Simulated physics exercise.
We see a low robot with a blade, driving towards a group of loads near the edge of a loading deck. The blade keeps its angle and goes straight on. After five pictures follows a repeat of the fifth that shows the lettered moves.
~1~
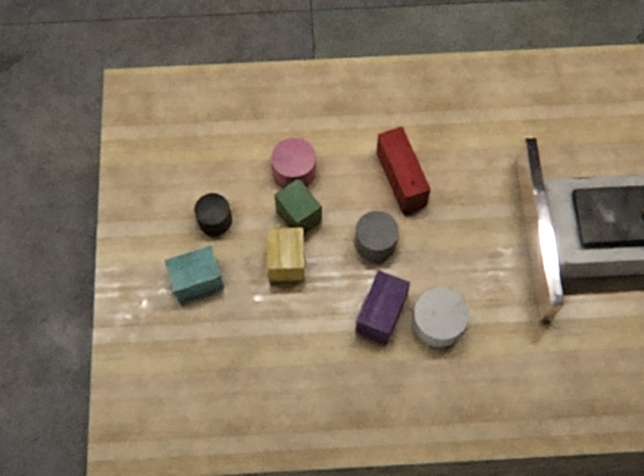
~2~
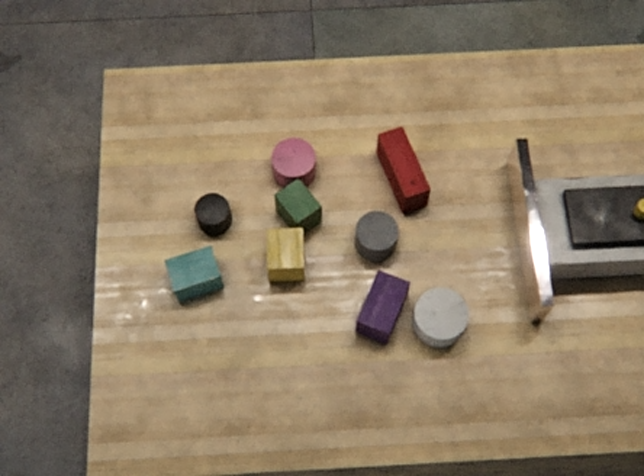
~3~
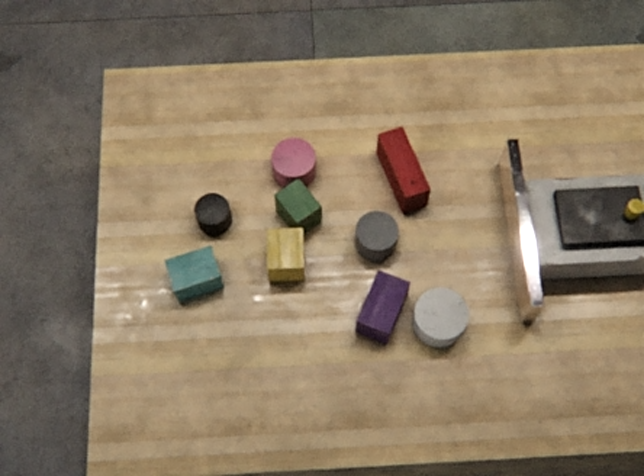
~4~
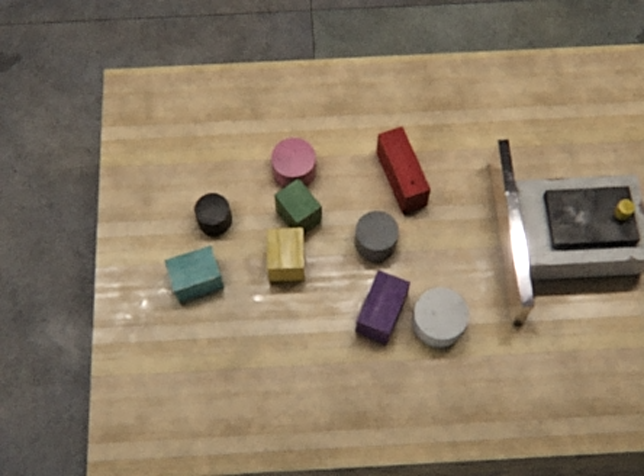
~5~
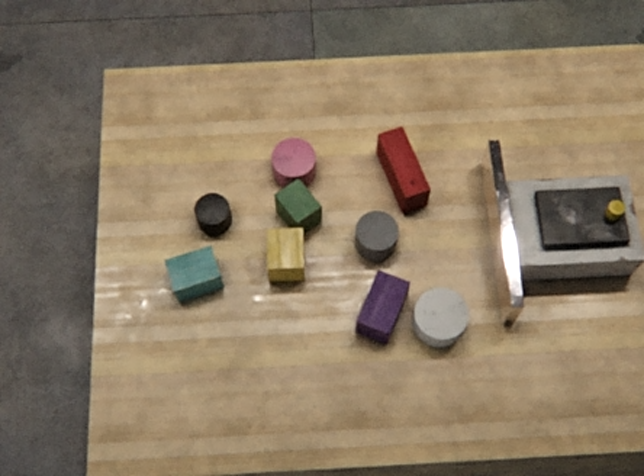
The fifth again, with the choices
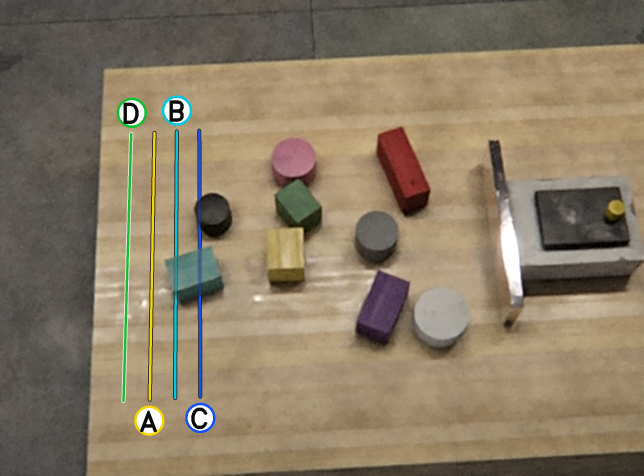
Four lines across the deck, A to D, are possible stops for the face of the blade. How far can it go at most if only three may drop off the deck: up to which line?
No fourth one falls up to A.
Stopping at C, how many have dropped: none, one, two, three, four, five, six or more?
The count is none.
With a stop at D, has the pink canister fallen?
Yes.
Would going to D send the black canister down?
Yes.
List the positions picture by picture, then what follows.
The first frame shows green crate (298, 208); turquoise crate (195, 274); yellow crate (286, 255).
The second frame shows robot (604, 215); grey canister (376, 236).
The third frame shows robot (594, 216); black canister (214, 214).
The fourth frame shows robot (585, 216); pink canister (294, 164).
The fifth frame shows robot (575, 217); green crate (298, 208); turquoise crate (195, 274); yellow crate (286, 255).
On the marked copy, A at (152, 258); B at (176, 257); C at (200, 256); D at (128, 259).
Taking A. A third of the way, robot (448, 223); white canister (350, 318); red stick (352, 172).
Two thirds of the way, robot (321, 230); turquoise crate (155, 284); black canister (172, 216).
When it is over, robot (220, 235); black canister over the edge; turquoise crate over the edge; two fallen.
As for the rest, B is within the limit but short; C is within the limit but short; D drops five.
